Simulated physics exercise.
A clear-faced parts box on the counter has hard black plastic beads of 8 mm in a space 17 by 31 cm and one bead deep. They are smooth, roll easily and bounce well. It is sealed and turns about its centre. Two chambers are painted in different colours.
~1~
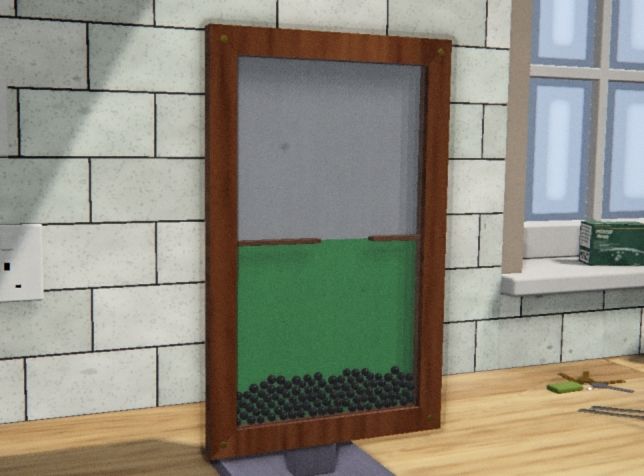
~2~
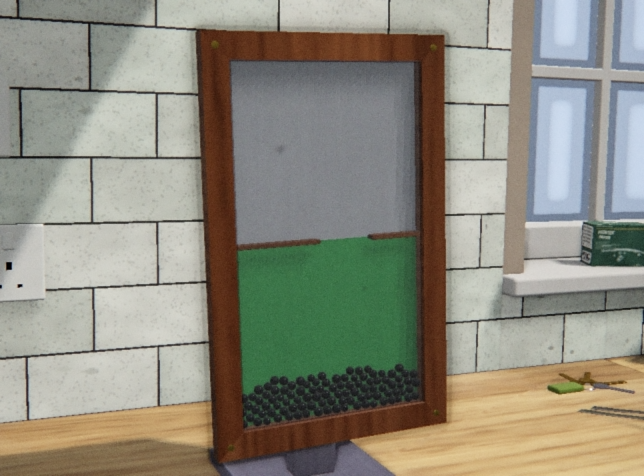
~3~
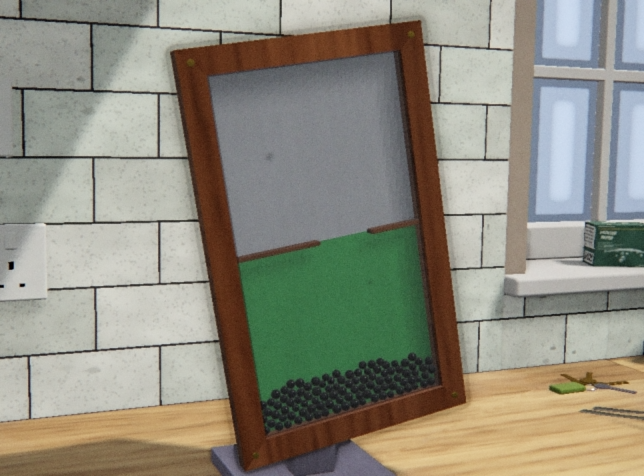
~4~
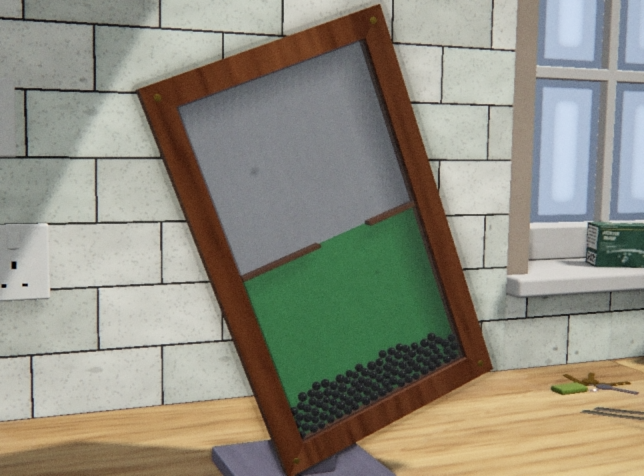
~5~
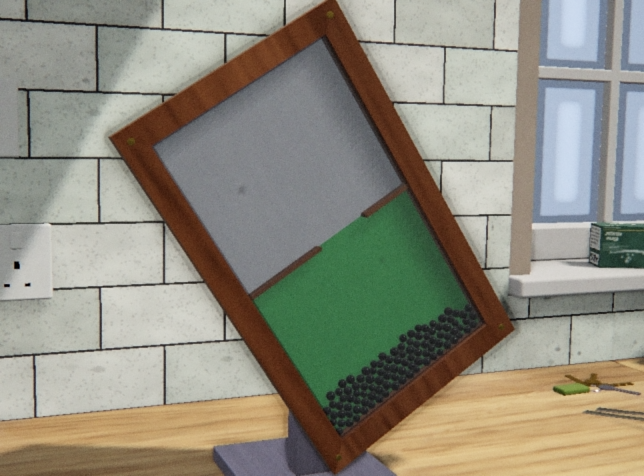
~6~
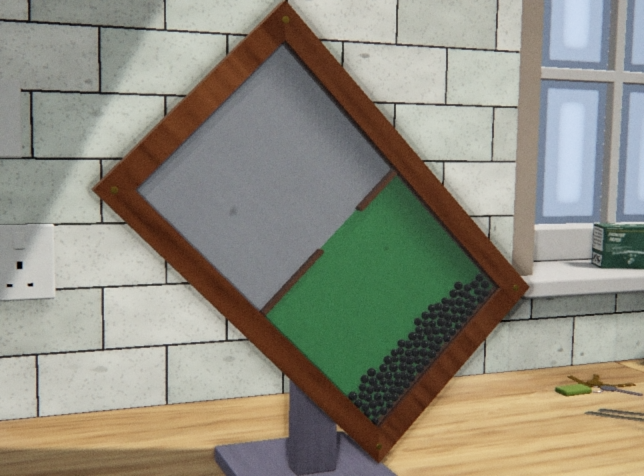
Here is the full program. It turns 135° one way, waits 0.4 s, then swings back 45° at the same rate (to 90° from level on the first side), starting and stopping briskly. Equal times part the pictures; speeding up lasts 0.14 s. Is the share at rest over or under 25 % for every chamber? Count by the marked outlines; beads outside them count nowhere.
Green over, grey under 25 %.
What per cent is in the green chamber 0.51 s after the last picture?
Roughly 100 per cent.
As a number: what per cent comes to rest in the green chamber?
Some 100 per cent.
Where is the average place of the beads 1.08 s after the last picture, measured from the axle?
About 7 cm right and 4 cm below.
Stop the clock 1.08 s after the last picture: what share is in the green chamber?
Roughly 100 per cent.
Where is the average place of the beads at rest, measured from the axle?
Some 6 cm right and 7 cm below.
Then, 0.50 s after the last picture, it stands 135° anticlockwise; the beads' middle is 9 cm right of and level with the centre; green 100 %.
Then, 1.08 s after the last picture, it stands 113° anticlockwise; the beads' middle is 7 cm right of and 4 cm below the centre; green 100 %.
Then, 1.25 s after the last picture, it stands 90° anticlockwise; the beads' middle is 5 cm right of and 6 cm below the centre; green 100 %.
At rest 2.5 s after the last picture, it stands 90° anticlockwise; green 100 %, grey 0 %.
